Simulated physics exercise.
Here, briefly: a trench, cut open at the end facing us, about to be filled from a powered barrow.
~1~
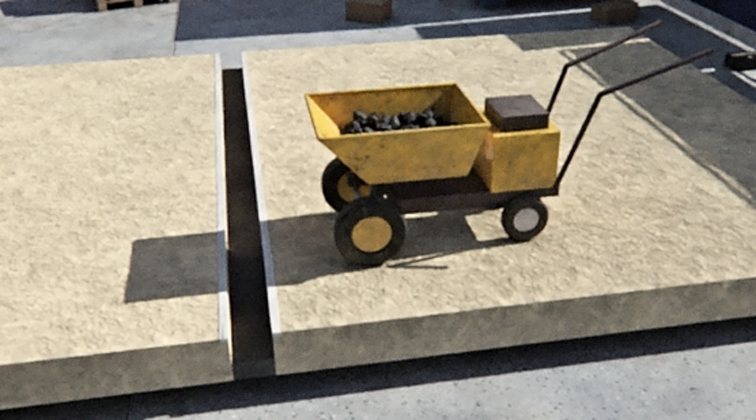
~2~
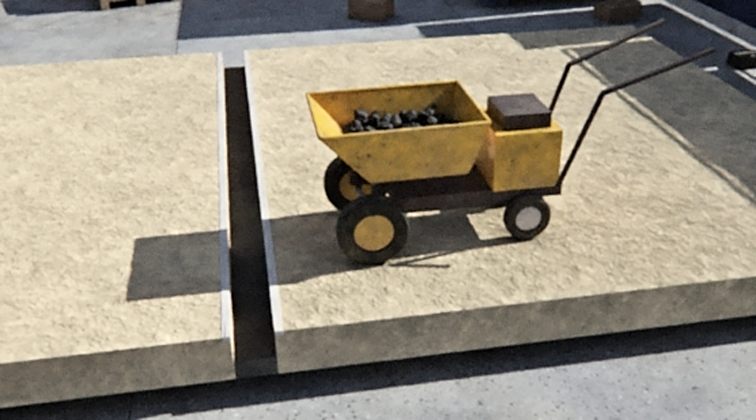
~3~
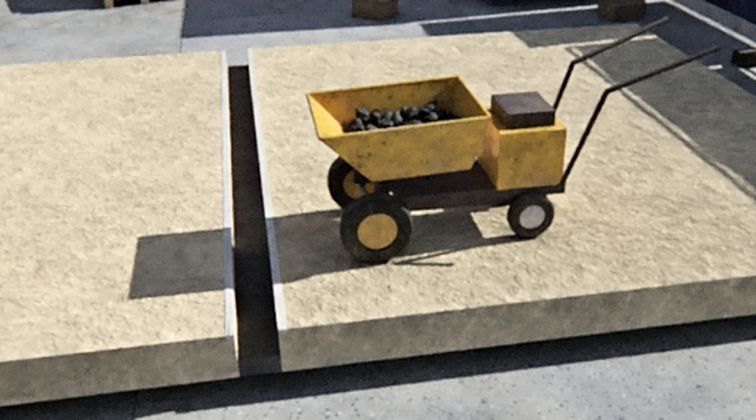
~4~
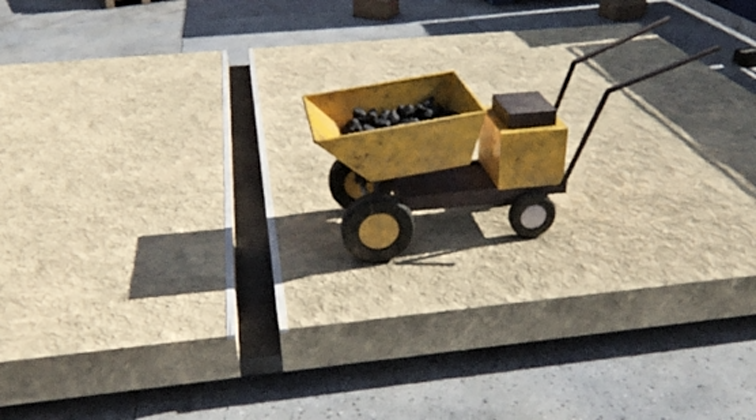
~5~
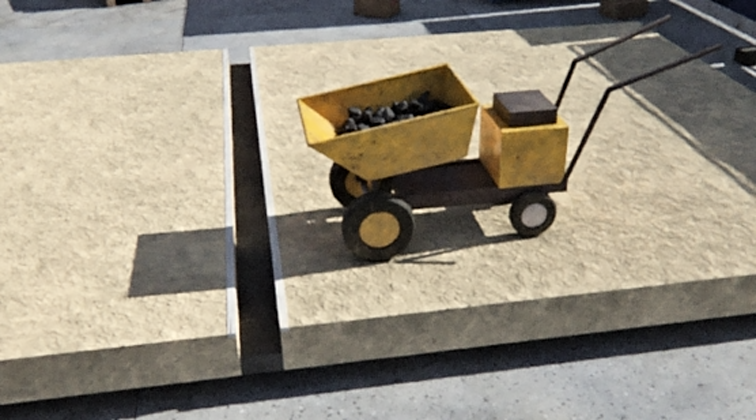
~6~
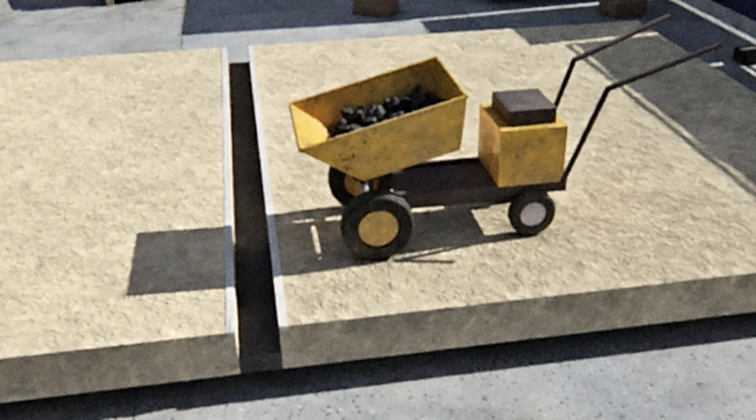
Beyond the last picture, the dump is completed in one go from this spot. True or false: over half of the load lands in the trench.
True.
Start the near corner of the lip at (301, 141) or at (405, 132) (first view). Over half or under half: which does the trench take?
Well, parked at the first spot it'd be short of the halfway mark, and at the second it'd be short of the halfway mark.
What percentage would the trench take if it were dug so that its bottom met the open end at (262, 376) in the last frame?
80 %.
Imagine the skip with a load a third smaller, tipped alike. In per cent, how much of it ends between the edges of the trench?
I'd guess near 80 per cent.
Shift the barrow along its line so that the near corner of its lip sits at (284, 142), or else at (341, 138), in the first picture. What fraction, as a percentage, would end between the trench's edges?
0 %, then 70 %.
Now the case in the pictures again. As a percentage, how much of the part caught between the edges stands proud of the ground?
20 per cent or so.
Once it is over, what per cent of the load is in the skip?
I'd say close to 15 percent.
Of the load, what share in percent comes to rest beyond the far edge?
Result: Some 25 % of the load.
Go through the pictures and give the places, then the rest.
In the first frame, lip of the skip at (319, 139), level; top of the load at (405, 129), lumps of coal; first edge of the trench at (273, 297); far edge at (223, 302), the trench under half as wide as the skip, and about half as deep as wide.
In the second frame, lip of the skip at (320, 139), level; top of the load at (407, 128).
In the third frame, lip of the skip at (320, 139), tipped barely; top of the load at (417, 127).
In the fourth frame, lip of the skip at (316, 142), tipped a little; top of the load at (424, 126).
In the fifth frame, lip of the skip at (309, 146), tipped a little; top of the load at (419, 122).
In the sixth frame, lip of the skip at (300, 151), tipped a little; top of the load at (428, 117); first edge of the trench at (279, 291); far edge at (230, 296).
Soon, skip tipped steeply; all in the skip.
A while on, skip tipped steeply; most in the skip; about a quarter in or heaped over the trench; a stray few beyond it.
Towards the end, skip tipped right over; a small part in the skip; about two thirds in or heaped over the trench; about a quarter beyond it.
Finally, skip tipped right over; a small part in the skip; about two thirds in or heaped over the trench; about a quarter beyond it.
